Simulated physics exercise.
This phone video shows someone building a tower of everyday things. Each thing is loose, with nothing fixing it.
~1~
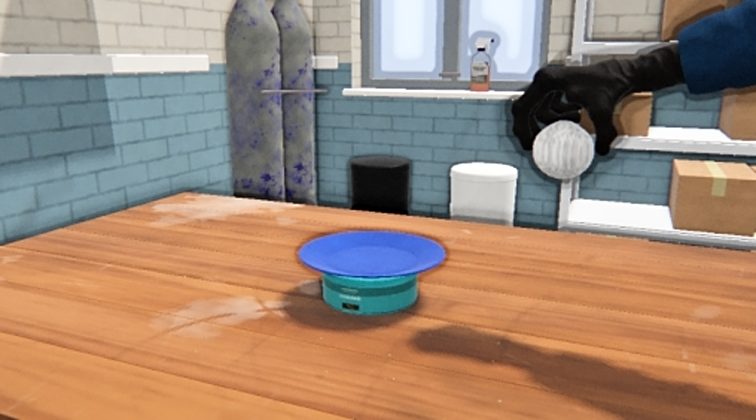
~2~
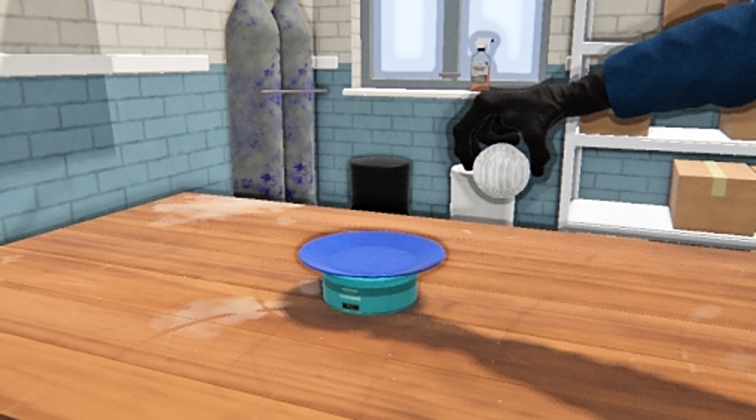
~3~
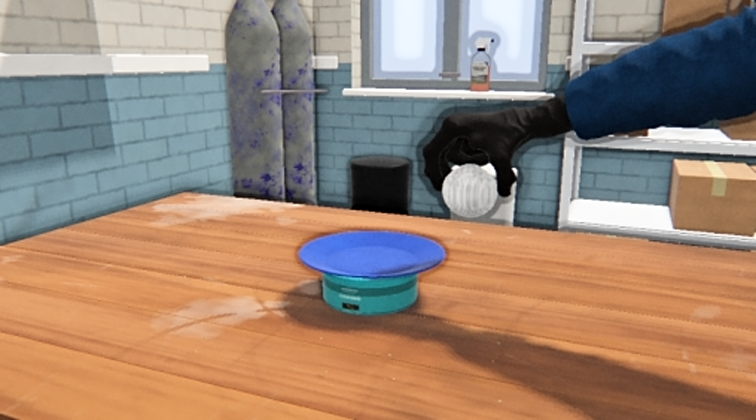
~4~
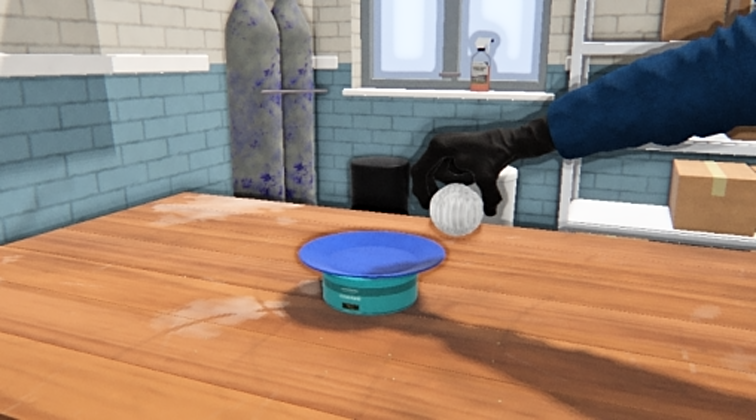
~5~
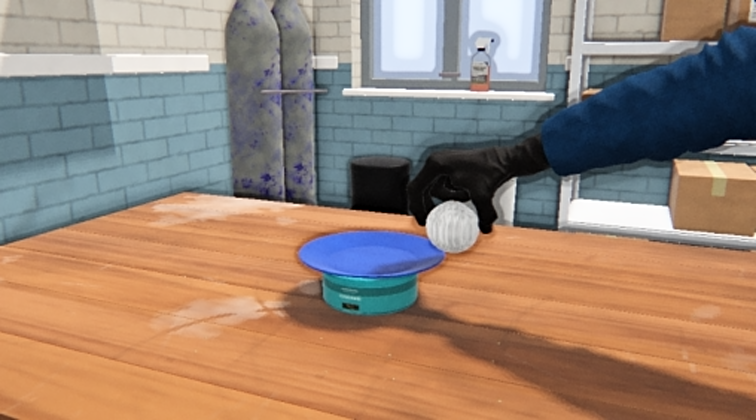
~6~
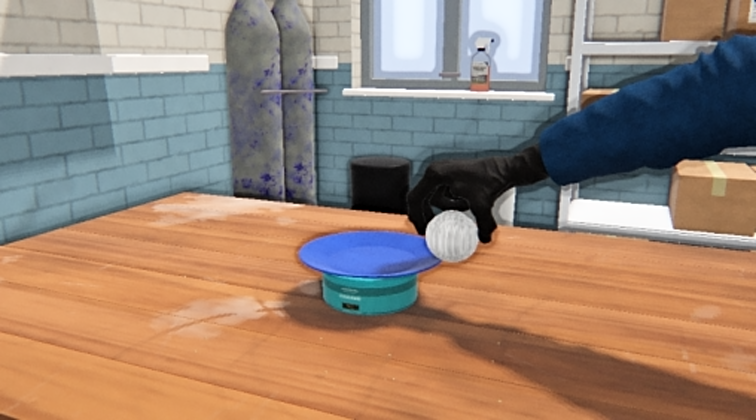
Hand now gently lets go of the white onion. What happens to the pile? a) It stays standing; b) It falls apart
(b) It falls apart.
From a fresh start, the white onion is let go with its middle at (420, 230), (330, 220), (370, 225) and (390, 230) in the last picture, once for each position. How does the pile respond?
The pile remains standing the first time, remains standing the second time, remains standing the third time and remains standing the fourth time.
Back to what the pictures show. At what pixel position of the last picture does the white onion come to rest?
It ends up close to (485, 290).
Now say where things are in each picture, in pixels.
In the first picture, coming down; white onion (563, 150); blue plate (372, 257).
In the second picture, coming down; white onion (501, 171); blue plate (372, 257).
In the third picture, coming down; white onion (470, 191); blue plate (372, 257).
In the fourth picture, coming down; white onion (457, 210); blue plate (372, 257).
In the fifth picture, coming down; white onion (453, 226); blue plate (372, 257).
In the sixth picture, in place under the hand; white onion (452, 236); blue plate (372, 257).
Then, 0.30 s on from there, white onion shifted a little near (464, 249).
Then, 0.40 s on from there, white onion now fallen.
In the end, fallen, white onion; the other 2 unmoved. At the end, from the last picture's camera, white onion near (485, 290). The pile loses its balance.
